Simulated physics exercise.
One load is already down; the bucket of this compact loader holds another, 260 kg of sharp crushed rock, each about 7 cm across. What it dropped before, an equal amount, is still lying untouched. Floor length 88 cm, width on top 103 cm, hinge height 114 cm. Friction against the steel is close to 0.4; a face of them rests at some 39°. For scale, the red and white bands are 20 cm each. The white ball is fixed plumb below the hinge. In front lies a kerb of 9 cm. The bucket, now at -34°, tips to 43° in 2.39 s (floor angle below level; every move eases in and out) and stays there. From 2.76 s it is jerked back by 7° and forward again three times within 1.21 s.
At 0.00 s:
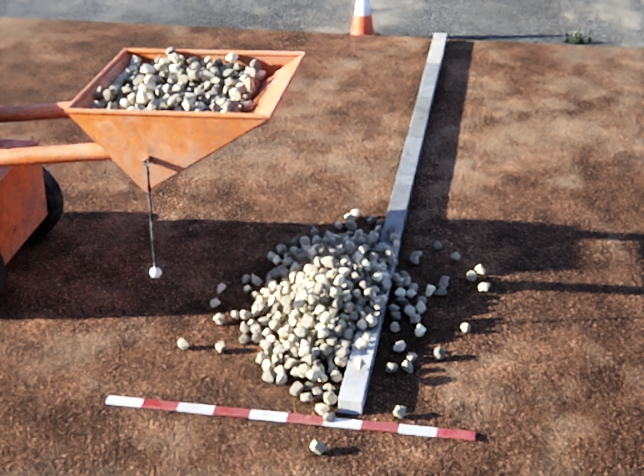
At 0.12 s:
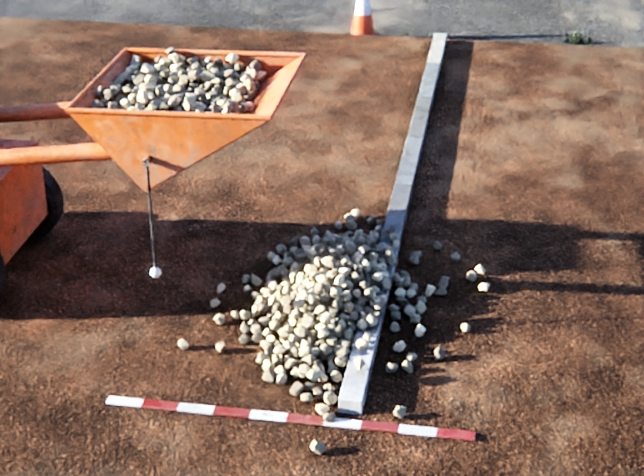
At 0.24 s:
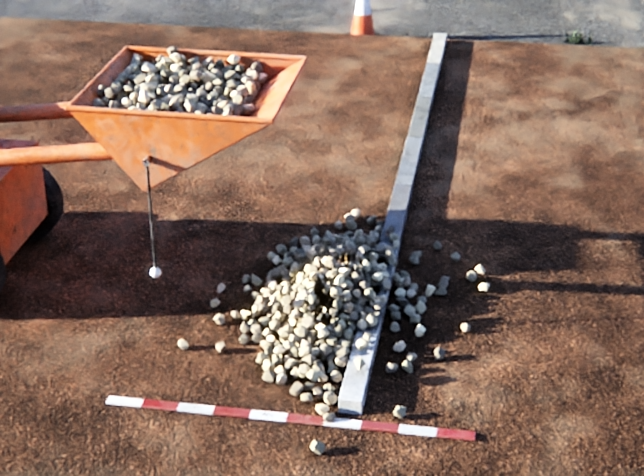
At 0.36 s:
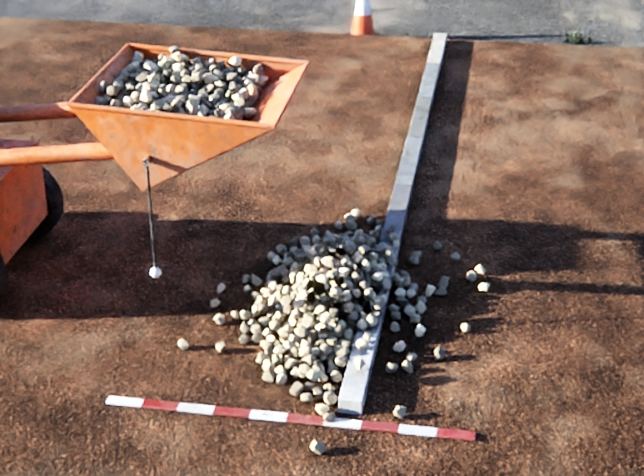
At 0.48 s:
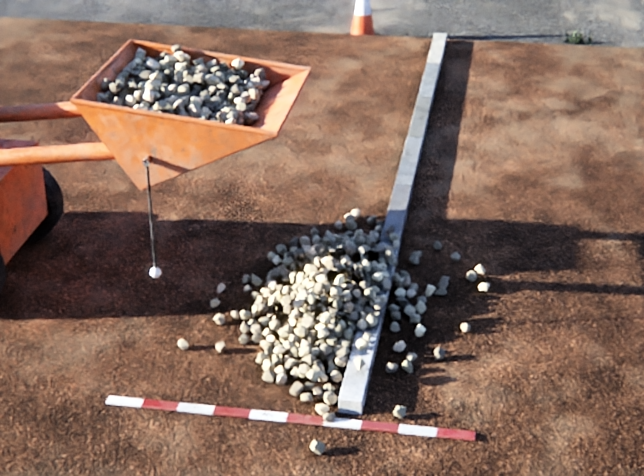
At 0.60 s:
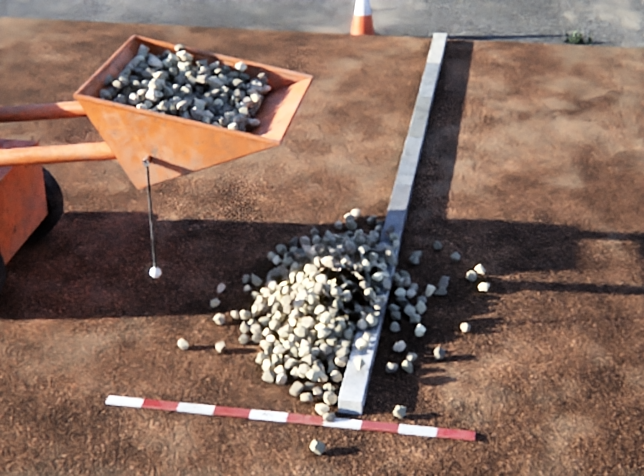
An orange loader bucket full of pale stones slowly tilting above brown ground, beside an unmoving stone pile lying against a grey kerb.
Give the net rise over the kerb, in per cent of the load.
Some 3 per cent is added.
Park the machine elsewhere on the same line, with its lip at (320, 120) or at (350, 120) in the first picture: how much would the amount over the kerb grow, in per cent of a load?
First some 30, then 60 per cent.
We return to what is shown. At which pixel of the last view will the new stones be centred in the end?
Around (291, 278).
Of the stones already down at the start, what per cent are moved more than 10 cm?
About 5 per cent.
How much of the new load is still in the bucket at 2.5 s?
It holds some 10 per cent.
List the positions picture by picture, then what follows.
The first picture shows lip at (271, 117), floor tilted -34°, highest stones at (197, 64). The earlier load is highest near (338, 268), 26 cm above ground level, 94 % on this side of the kerb, 6 % over the kerb.
In the second picture, the bucket is at -33°, its lip at (271, 118); the top of the load is at (197, 64); the stones move at 0.0 m/s on average.
In the third picture, the bucket is at -32°, its lip at (273, 122); the top of the load is at (192, 64); the stones move at 0.1 m/s on average.
The fourth picture shows lip at (275, 127), floor tilted -29°, highest stones at (173, 66); the stones move at 0.1 m/s on average.
The fifth picture shows lip at (277, 134), floor tilted -26°, highest stones at (157, 64); the stones move at 0.1 m/s on average.
In the sixth picture, the bucket is at -22°, its lip at (280, 144); the top of the load is at (148, 60); the stones move at 0.1 m/s on average.
After 1.8 s the floor is at 31°; in per cent of one load, 98 in the bucket, 96 on this side of the kerb, 6 over the kerb; the foremost stones are at (461, 291).
After 2.5 s the floor is at 43°; in per cent of one load, 12 in the bucket, 182 on this side of the kerb, 6 over the kerb; the foremost stones are at (461, 291).
After 4.4 s the floor is at 43°; in per cent of one load, 0 in the bucket, 192 on this side of the kerb, 8 over the kerb; the foremost stones are at (461, 291).
After 6.9 s the floor is at 43°; in per cent of one load, 0 in the bucket, 192 on this side of the kerb, 8 over the kerb; the foremost stones are at (461, 291). Net gain over the kerb, 3.
